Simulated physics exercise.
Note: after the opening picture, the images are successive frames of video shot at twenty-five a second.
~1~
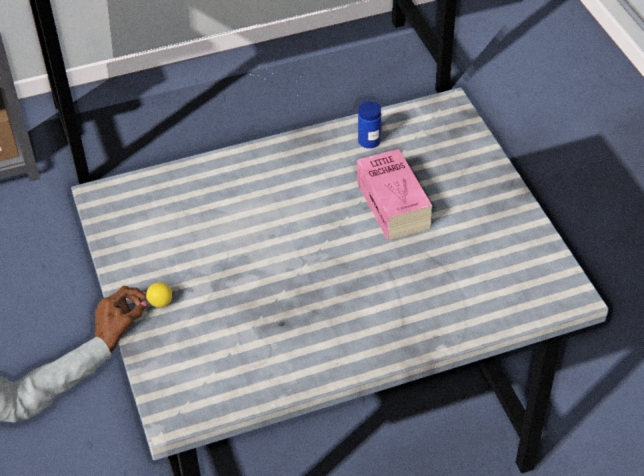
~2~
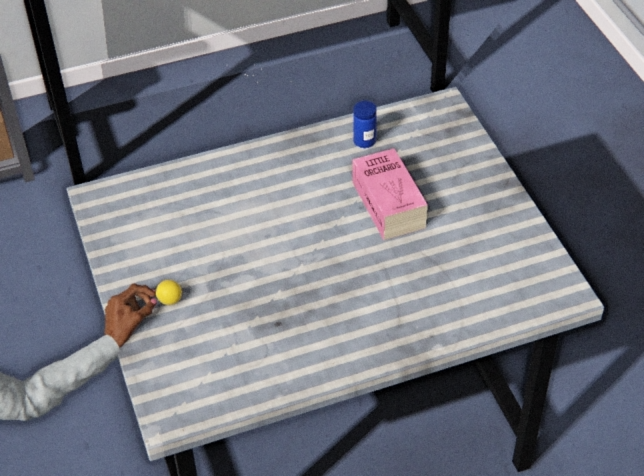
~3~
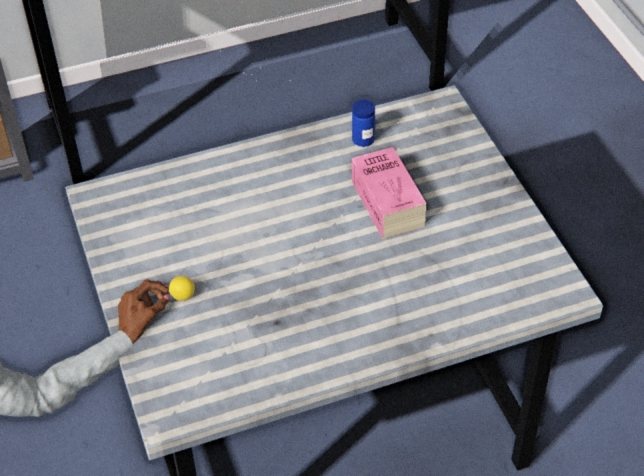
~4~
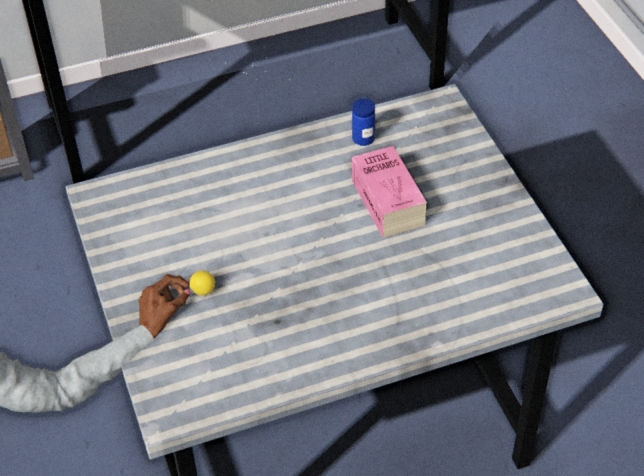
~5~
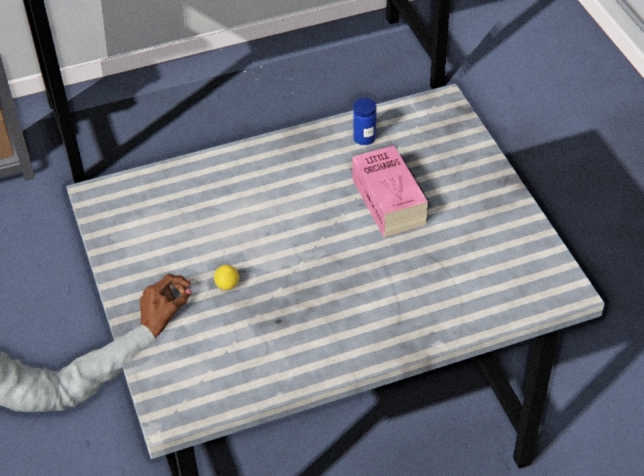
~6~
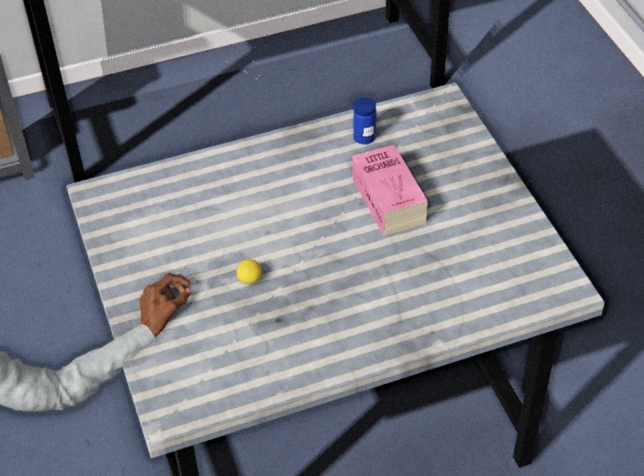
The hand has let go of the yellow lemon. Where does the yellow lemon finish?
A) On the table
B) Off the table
Off the table.
Then, 0.40 s later than the last frame, yellow lemon moved well along near (453, 226).
Then, 0.80 s later than the last frame, yellow lemon now off the table.
When it is over, off the table, yellow lemon.
